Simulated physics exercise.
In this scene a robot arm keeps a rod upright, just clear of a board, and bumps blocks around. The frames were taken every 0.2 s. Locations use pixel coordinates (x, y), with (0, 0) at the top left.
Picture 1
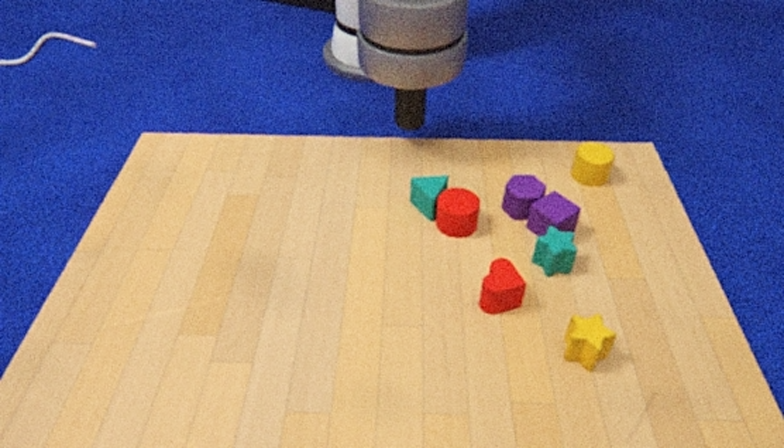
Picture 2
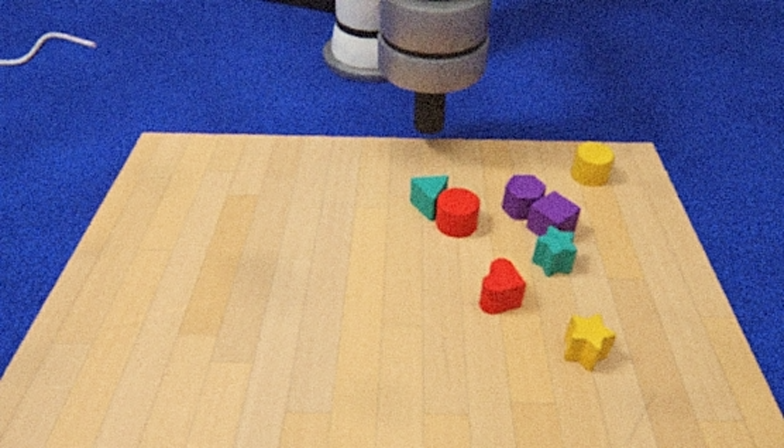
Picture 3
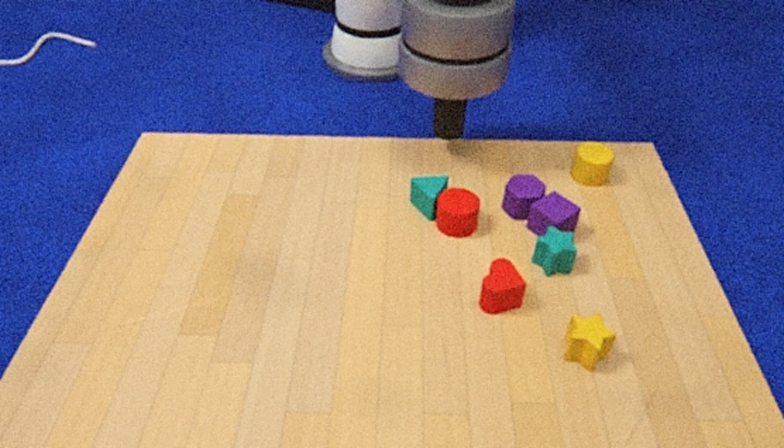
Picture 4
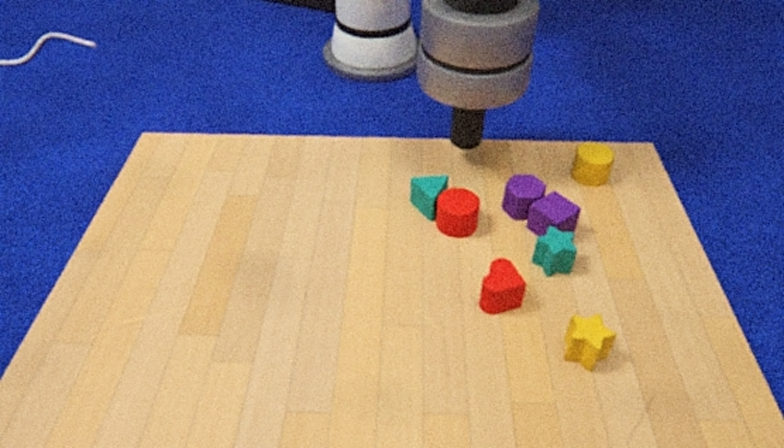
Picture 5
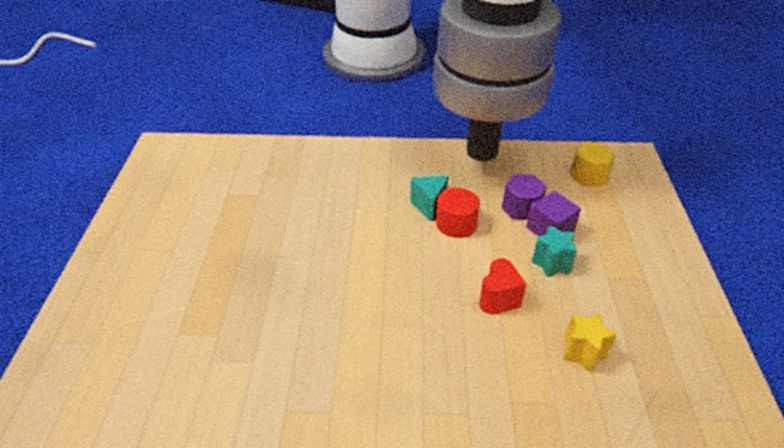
A grey robot arm with a black rod slid a short way to the right and slightly closer along the far edge of a wooden board, while the red, purple, turquoise and yellow blocks stayed still.
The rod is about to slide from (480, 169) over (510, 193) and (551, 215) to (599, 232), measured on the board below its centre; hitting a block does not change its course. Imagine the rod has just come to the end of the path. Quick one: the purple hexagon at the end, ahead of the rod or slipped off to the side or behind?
Answer: Slipped away.
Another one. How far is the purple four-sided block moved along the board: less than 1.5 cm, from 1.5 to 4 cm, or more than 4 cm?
It is going to finish beyond 4 cm from where it is now.
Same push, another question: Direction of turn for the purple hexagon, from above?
If we look at it from overhead, the purple hexagon pivots clockwise.
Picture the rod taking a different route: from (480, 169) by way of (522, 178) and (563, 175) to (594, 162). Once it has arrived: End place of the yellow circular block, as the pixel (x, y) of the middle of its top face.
Its top middle is near (636, 148).
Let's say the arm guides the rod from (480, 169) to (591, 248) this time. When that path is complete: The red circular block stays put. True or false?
The statement is true.
On the path given first. One third of the way, rod (514, 176); purple hexagon (533, 192); purple four-sided block (563, 212), turned 15° anticlockwise.
Two thirds of the way, rod (557, 198); purple hexagon (574, 218), turned 25° clockwise; purple four-sided block (604, 240); turquoise star block (560, 243), turned 20° clockwise.
At the end, rod (605, 215); red circular block still; purple hexagon (610, 234), turned 65° clockwise; purple four-sided block (621, 264), turned 40° clockwise; turquoise star block (560, 243), turned 20° clockwise.
